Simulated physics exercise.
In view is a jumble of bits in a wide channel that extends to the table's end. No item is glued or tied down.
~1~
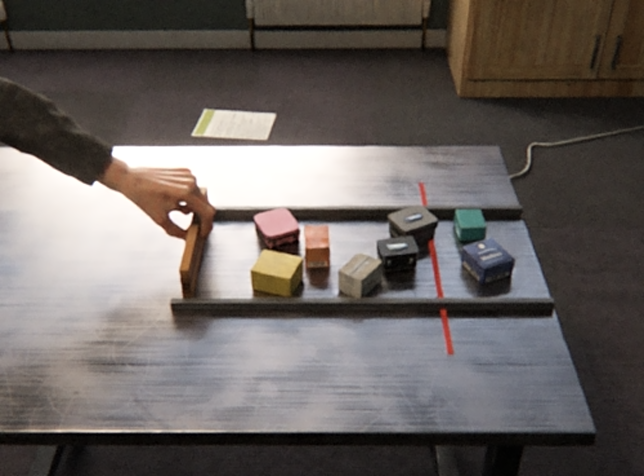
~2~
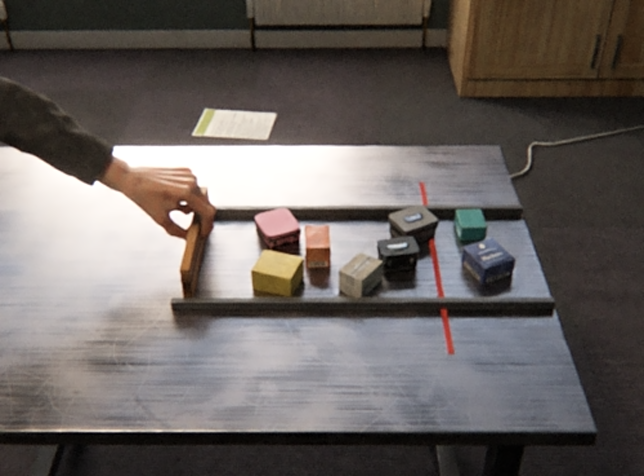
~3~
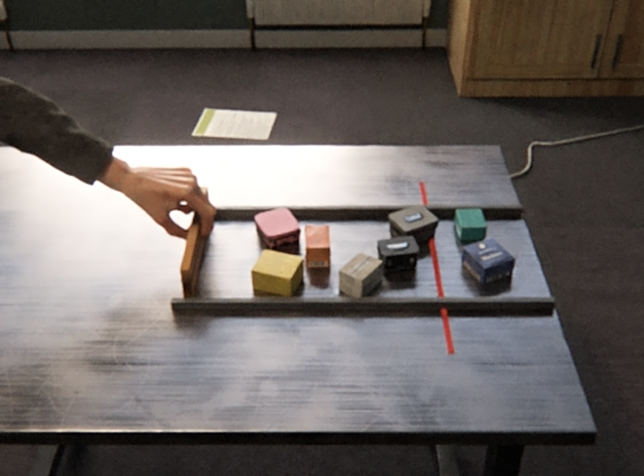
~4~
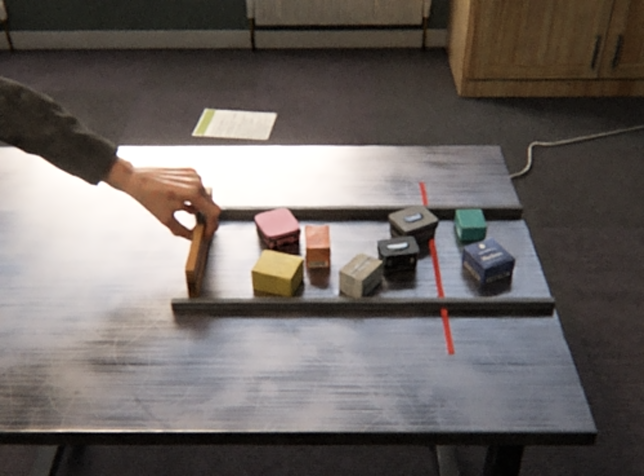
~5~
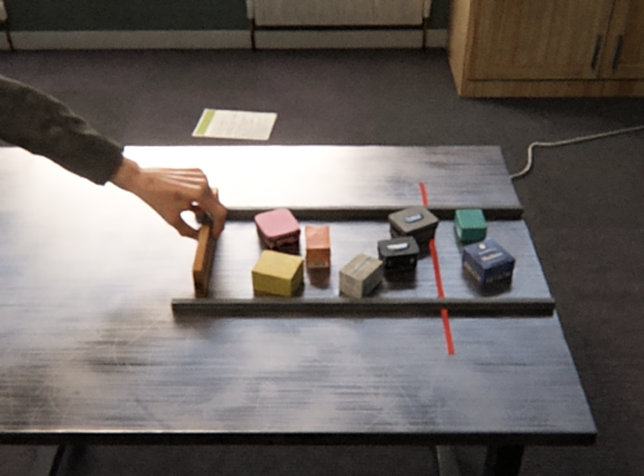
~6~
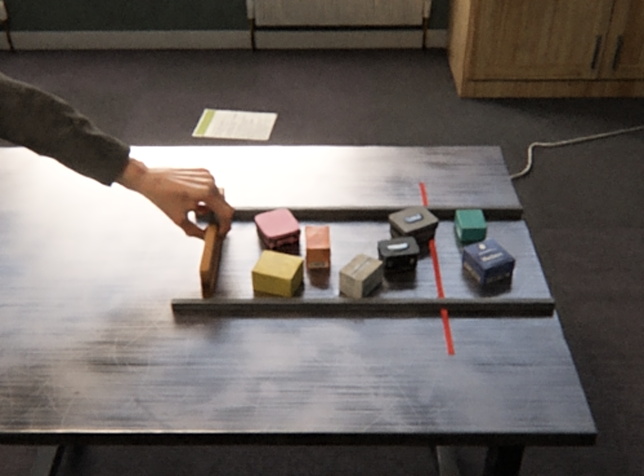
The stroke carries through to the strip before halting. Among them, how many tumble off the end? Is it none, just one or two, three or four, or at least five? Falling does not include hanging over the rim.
Well, nothing drops off the table this time.
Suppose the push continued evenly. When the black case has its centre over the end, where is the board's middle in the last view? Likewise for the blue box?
Near (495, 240), then near (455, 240).
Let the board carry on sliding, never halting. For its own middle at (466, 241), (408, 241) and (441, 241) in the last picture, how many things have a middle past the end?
2, 0 and 0.
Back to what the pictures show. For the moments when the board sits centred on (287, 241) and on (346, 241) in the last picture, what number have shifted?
At the first spot 3, then 5.
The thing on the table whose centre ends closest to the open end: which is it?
Result - the turquoise block.
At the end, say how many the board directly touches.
3 end up touching it.
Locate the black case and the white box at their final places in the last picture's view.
I'd put one close to (487, 251) and the other close to (498, 278).
Soon after, none off yet; blue box at rest near (488, 261); turquoise block at rest near (471, 225); grey case at rest near (413, 227).
Then, none off yet; blue box at rest near (490, 262); turquoise block moved a little near (483, 225); grey case moved about its own width near (453, 229).
At rest, the number that fall off is zero.
